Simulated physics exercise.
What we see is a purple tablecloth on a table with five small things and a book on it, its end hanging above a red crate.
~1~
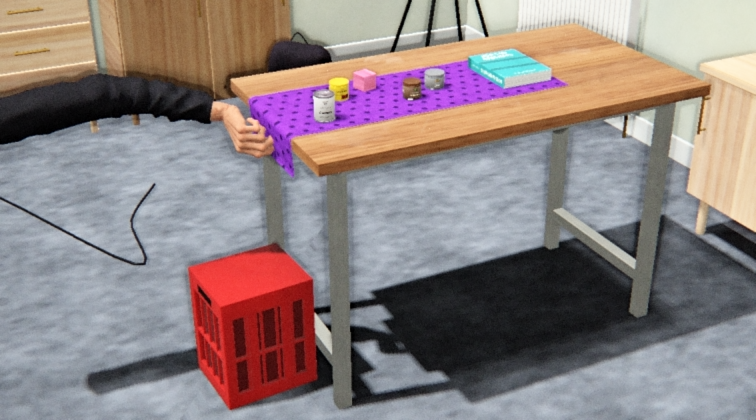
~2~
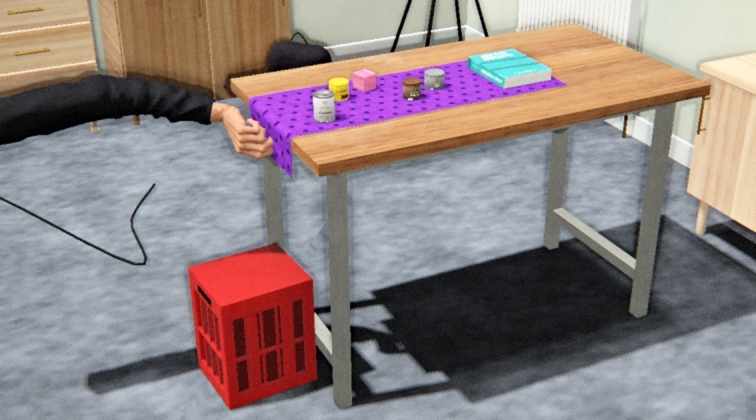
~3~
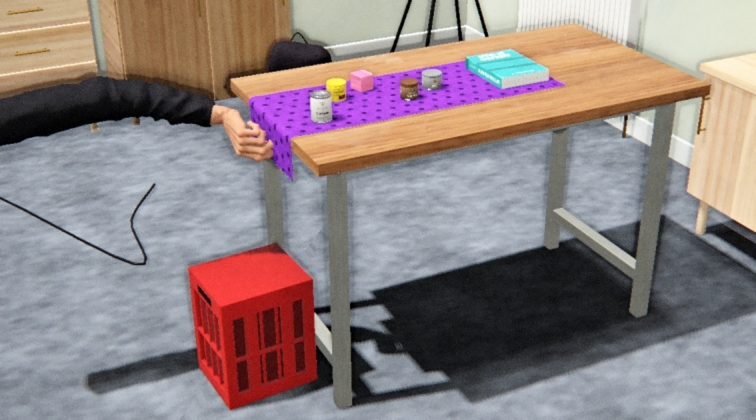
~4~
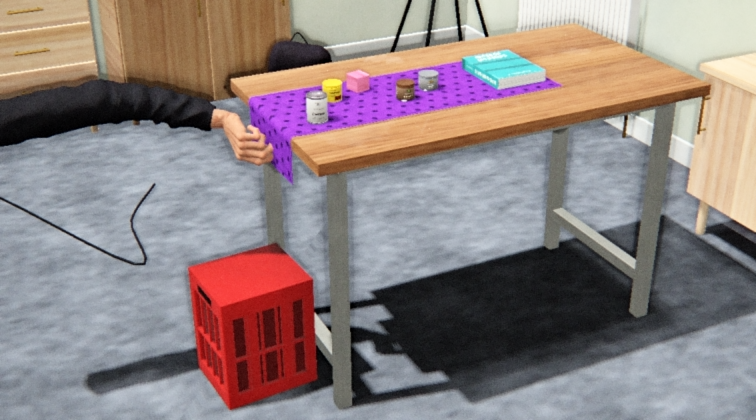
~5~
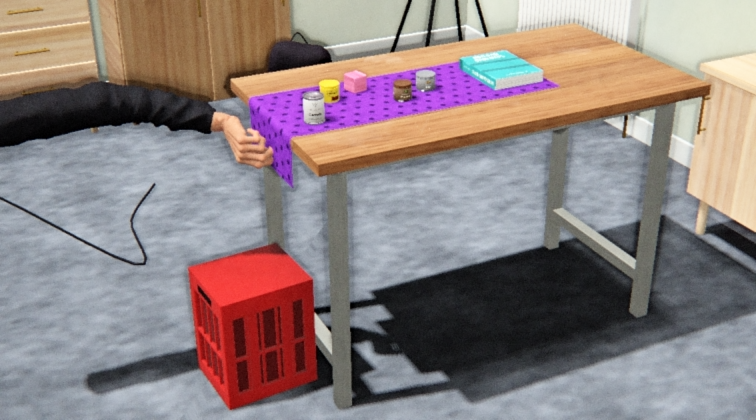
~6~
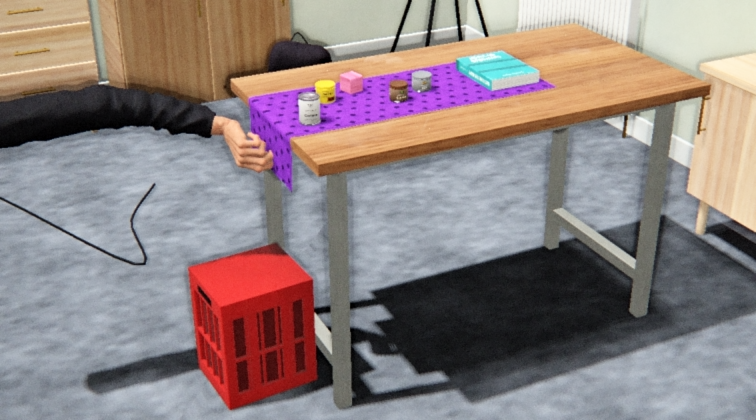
A purple patterned cloth lies across a wooden table in a grey-carpeted room, seen from slightly above, with a red crate on the floor below its hanging left end. On it sit a white can, yellow pot, pink cube, brown pot, grey pot and, farther right, a turquoise book. A dark-sleeved arm reaches in from the left, its hand slowly drawing the cloth and everything on it slightly leftward, while the camera stays still.
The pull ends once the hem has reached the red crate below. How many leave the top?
It carries off three.
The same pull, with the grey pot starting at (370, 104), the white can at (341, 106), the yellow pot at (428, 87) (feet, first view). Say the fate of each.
The grey pot tumbles off, the white can drops off, the yellow pot remains up.
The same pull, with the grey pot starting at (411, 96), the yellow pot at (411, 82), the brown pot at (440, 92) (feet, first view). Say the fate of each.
The grey pot stays on; the yellow pot survives; the brown pot holds on.
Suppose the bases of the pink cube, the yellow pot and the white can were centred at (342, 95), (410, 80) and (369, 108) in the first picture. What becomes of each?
The pink cube tumbles off; the yellow pot keeps its place on top; the white can is carried off.
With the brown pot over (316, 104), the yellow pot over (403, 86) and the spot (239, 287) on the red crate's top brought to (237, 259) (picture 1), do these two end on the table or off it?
The brown pot tumbles off; the yellow pot remains up.
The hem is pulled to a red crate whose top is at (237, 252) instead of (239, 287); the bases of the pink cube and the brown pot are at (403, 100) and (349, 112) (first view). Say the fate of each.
The pink cube holds on, the brown pot goes over.
A little later, hem near (273, 214); white can gone.
Next, hem near (274, 257); white can and yellow pot gone.
When it is over, hem on the crate; white can, yellow pot and pink cube gone. The answer is three.
